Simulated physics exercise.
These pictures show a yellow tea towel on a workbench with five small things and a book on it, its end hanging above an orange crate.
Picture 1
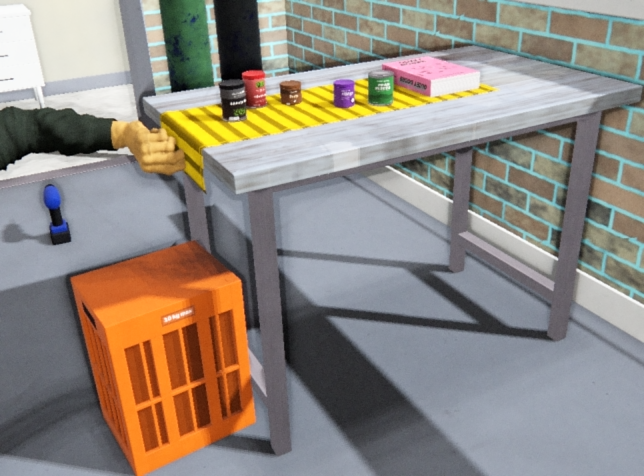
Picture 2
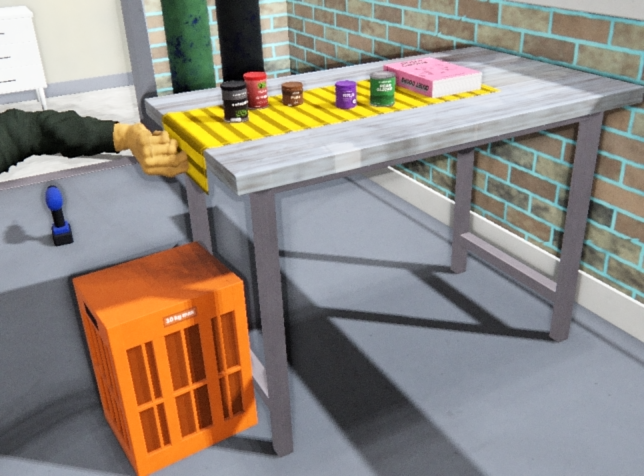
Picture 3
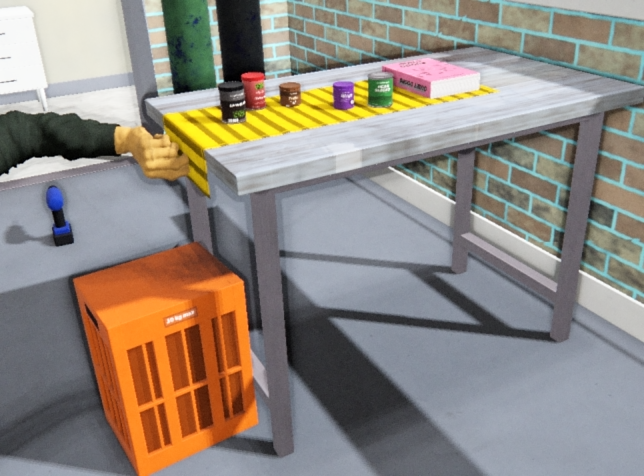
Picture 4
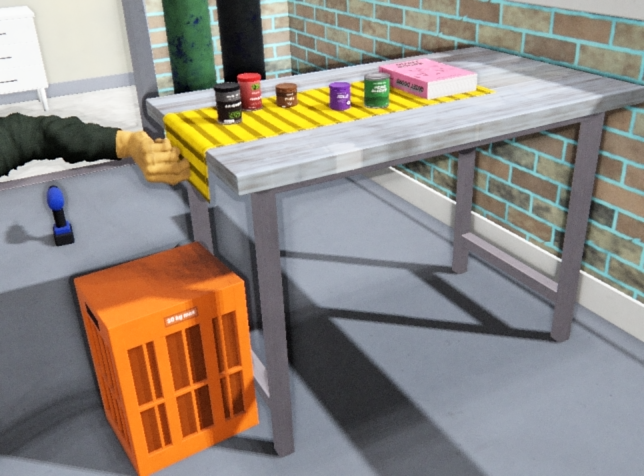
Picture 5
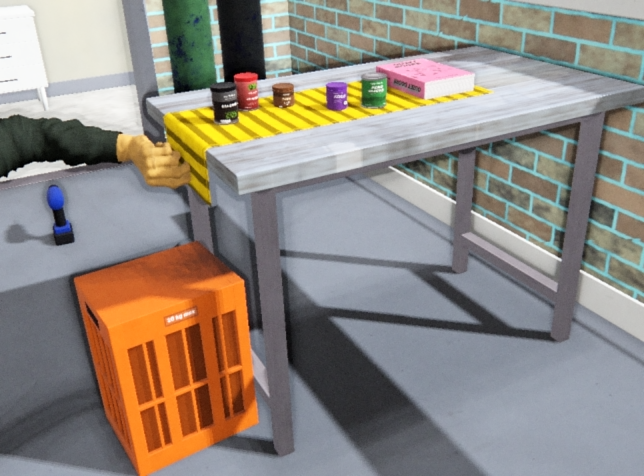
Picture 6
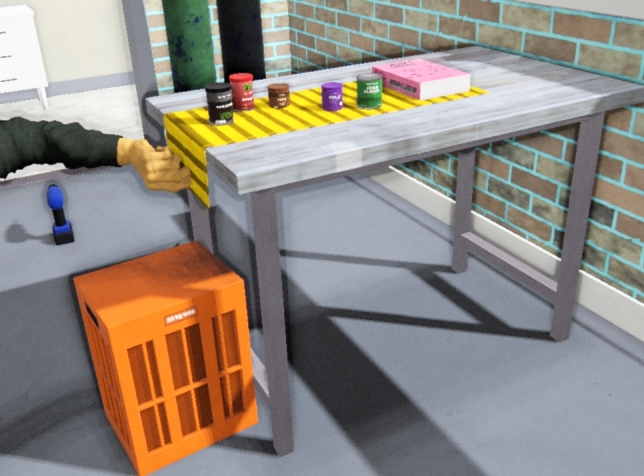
The clip shows a gloved hand gripping the end of a yellow striped cloth on a workbench above an orange crate, pulling it slightly down as the small containers and pink book on it shift slightly left.
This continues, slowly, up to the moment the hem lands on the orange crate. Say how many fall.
It carries off two.
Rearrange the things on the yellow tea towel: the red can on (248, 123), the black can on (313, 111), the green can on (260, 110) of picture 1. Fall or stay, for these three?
The red can falls; the black can stays on; the green can comes down.
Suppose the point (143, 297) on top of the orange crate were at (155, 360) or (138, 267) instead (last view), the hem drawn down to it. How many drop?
Then 4 and 1.
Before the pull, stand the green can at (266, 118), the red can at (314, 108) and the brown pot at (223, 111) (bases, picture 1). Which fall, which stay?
The green can goes over, the red can does not fall, the brown pot comes down.
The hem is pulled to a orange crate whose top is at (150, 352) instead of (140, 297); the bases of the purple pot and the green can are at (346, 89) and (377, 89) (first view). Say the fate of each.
The purple pot remains up, the green can does not fall.
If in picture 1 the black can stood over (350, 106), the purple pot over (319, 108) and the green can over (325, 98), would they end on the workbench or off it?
The black can survives, the purple pot does not fall, the green can holds on.
Soon after, hem near (193, 220); all still up.
Then, hem near (195, 239); black can gone.
Further on, hem on the crate; black can and red can gone.
At rest, hem on the crate; black can and red can gone. The answer is two.
